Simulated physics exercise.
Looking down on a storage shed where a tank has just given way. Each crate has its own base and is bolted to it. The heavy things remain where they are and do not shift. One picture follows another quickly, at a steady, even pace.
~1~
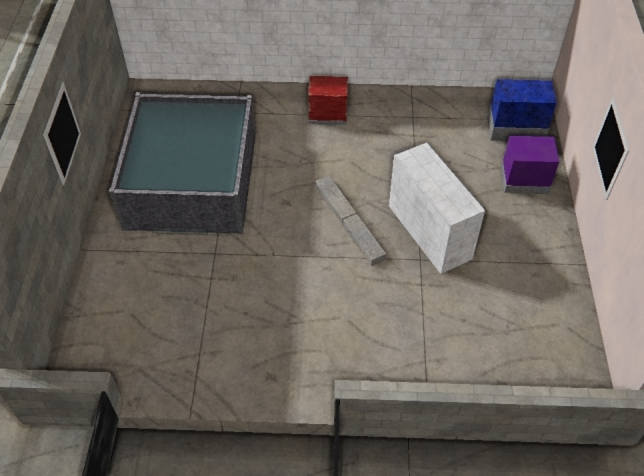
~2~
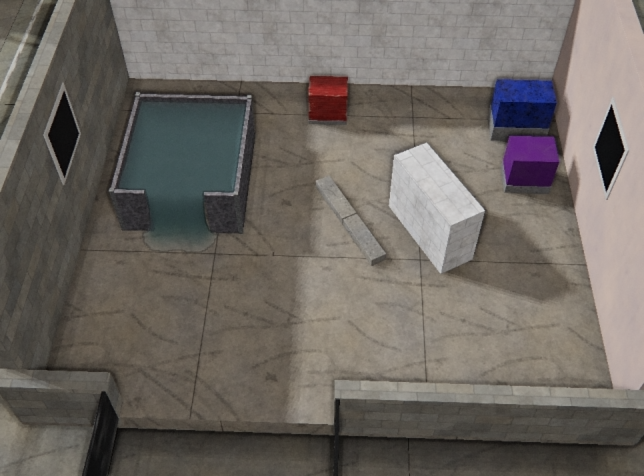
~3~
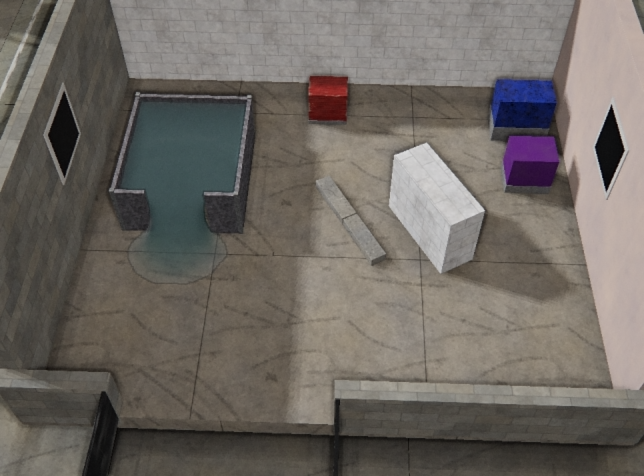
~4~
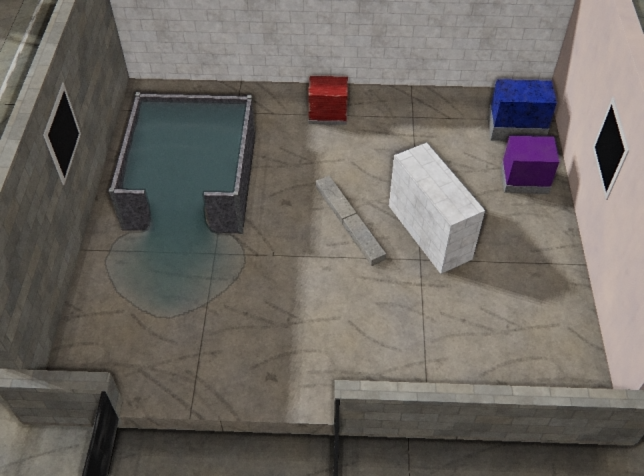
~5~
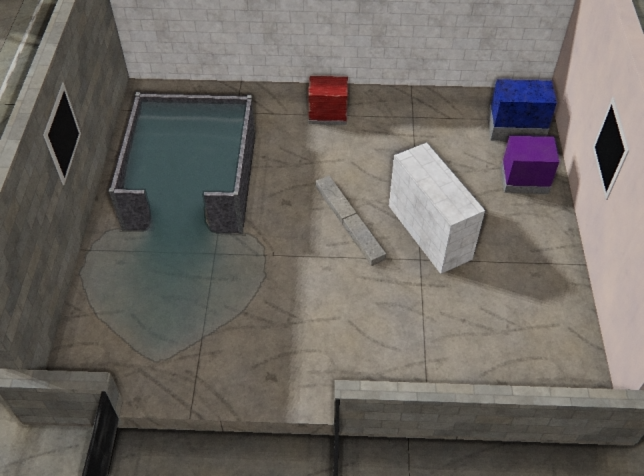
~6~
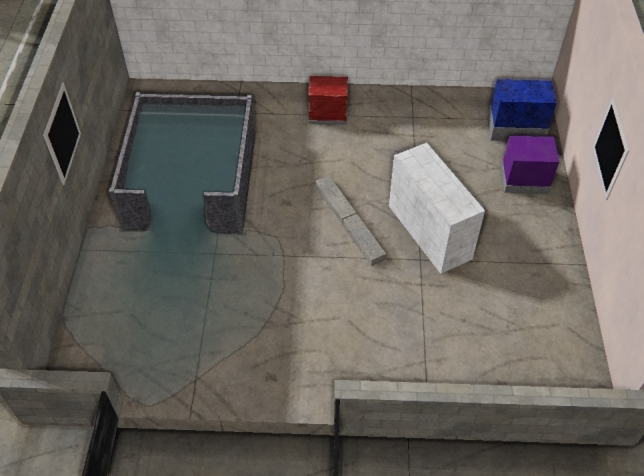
At first, a stone-walled tank of blue-green water stands whole at the left of a walled yard, across from a white block and red, blue and purple boxes. Then its near wall opens, and water pours through the gap, fanning out across the floor toward the low front wall while the boxes stay still.
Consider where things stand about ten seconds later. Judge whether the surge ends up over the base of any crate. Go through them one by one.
My prediction: The purple crate is spared. The blue crate is spared. The red crate is spared.
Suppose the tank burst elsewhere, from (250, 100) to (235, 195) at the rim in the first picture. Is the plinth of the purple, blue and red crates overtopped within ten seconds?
One by one: The purple one is wetted, the blue one is wetted, the red one takes water.
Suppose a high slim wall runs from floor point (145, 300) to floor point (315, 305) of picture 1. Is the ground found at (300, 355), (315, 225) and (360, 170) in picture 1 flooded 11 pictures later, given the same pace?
First unwetted, then inundated, then unwetted.
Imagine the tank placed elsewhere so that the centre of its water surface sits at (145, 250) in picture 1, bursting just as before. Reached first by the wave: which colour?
Answer: The red-painted one, before any other.
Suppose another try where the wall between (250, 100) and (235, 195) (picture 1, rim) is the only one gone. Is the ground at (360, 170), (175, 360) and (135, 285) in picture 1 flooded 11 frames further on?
Going through them in turn: Reached by the flood, then still unsoaked, then still unsoaked.
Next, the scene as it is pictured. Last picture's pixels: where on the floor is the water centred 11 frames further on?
Somewhere near (179, 234).
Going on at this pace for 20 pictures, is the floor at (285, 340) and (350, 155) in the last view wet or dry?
In turn: Awash, not flooded.
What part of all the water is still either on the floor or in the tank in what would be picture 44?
Roughly 58 %.
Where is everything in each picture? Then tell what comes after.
In the first frame, the tank at (185, 146) is whole and still.
In the second frame, water pours out at (180, 216) and has run to (149, 240).
In the third frame, water pours out at (180, 218) and has run to (153, 277).
In the fourth frame, the front is at (159, 313), out from the gap at (180, 218).
In the fifth frame, the front is at (155, 355), out from the gap at (180, 218).
In the sixth frame, water pours out at (180, 218) and has run to a hidden place.
A moment on, water covers 25 % of the floor; the purple crate not reached, the blue crate not reached, the red crate not reached.
Next, water covers 25 % of the floor; the purple crate not reached, the blue crate not reached, the red crate not reached.
Then, water covers 30 % of the floor; the purple crate not reached, the blue crate not reached, the red crate not reached.
Later, water covers 40 % of the floor; the purple crate not reached, the blue crate not reached, the red crate not reached.
In the end, water covers 60 % of the floor; the purple crate stayed above the water, the blue crate stayed above the water, the red crate stayed above the water.
